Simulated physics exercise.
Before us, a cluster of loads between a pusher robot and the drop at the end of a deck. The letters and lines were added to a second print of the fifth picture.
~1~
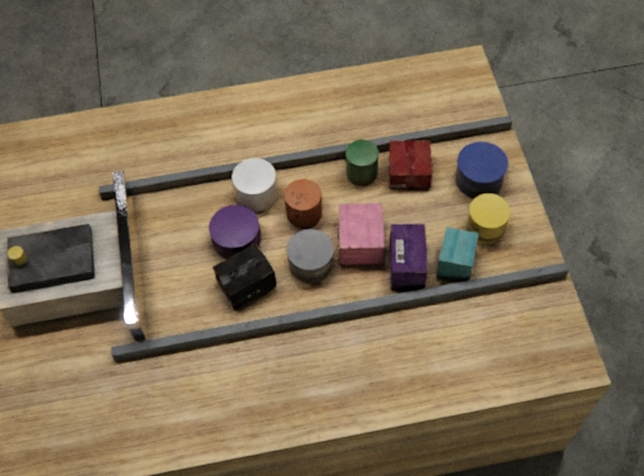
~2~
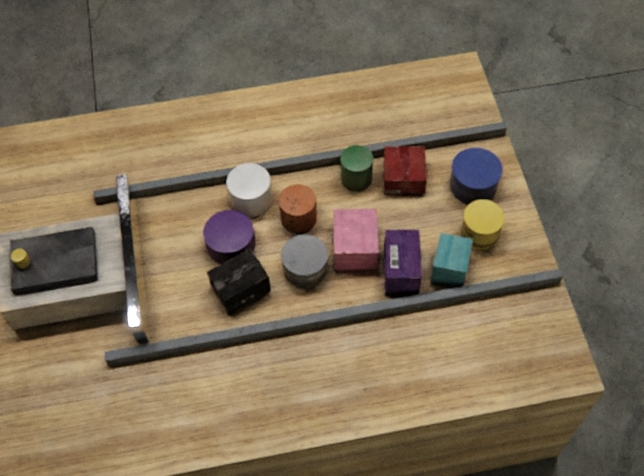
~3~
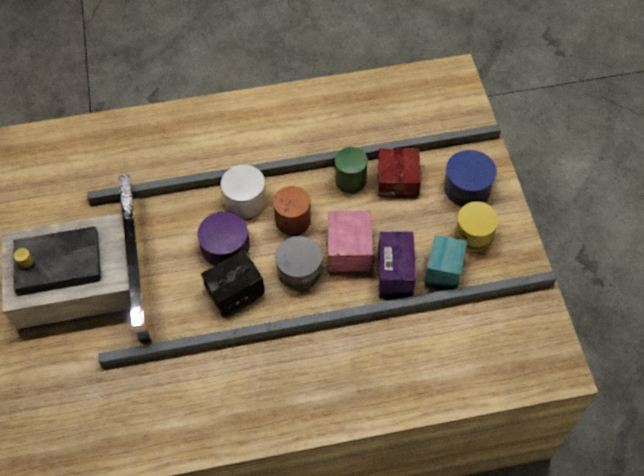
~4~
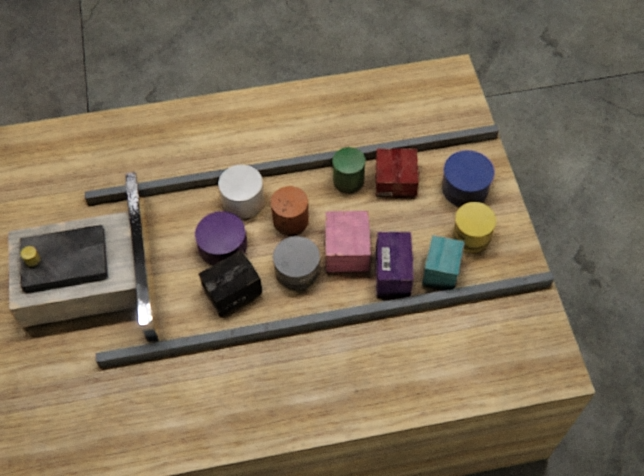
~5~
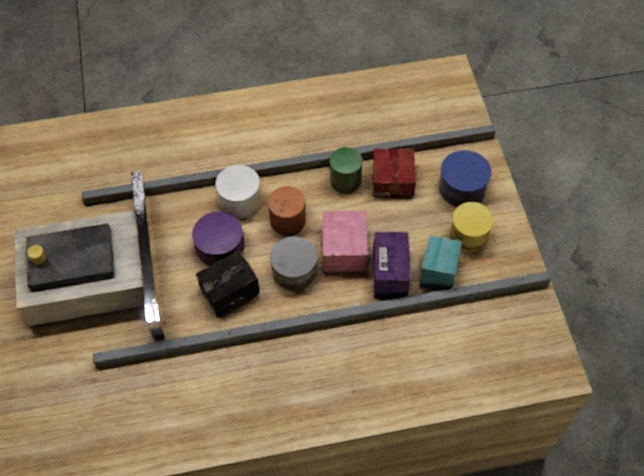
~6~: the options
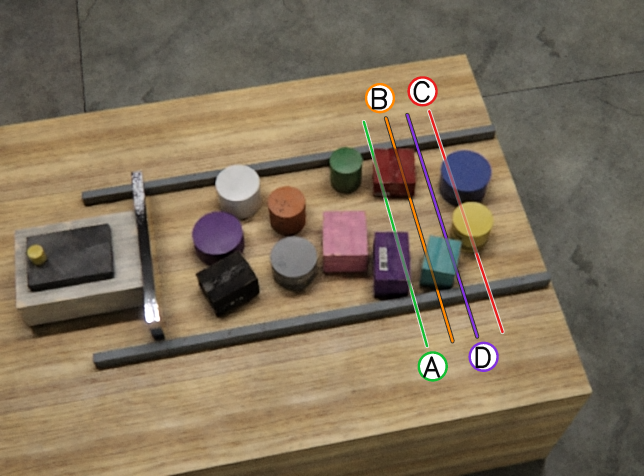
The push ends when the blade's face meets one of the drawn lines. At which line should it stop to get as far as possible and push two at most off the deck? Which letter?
Stop at A.
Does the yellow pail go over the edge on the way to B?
Yes.
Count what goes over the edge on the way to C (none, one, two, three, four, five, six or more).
By then, six or more.
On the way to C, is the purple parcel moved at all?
Yes.
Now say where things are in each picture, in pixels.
In the first picture, yellow pail (487, 219); orange canister (304, 204); green canister (362, 163).
In the second picture, robot (60, 258); turquoise crate (451, 261).
In the third picture, robot (63, 257); purple parcel (397, 264).
In the fourth picture, robot (70, 256); white canister (242, 192).
In the fifth picture, robot (76, 254); grey pail (294, 264); black box (228, 283); blue pail (464, 179).
On the marked copy, A at (393, 225); B at (417, 221); C at (463, 213); D at (440, 217).
Following A. Soon after the start, robot (169, 239); purple parcel (402, 264); white canister (256, 190).
Later, robot (259, 223); yellow pail (477, 222); turquoise crate (484, 258).
In the end, robot (326, 212); yellow pail over the edge; turquoise crate over the edge; two fallen.
As for the rest, B drops three; C drops seven; D drops six.
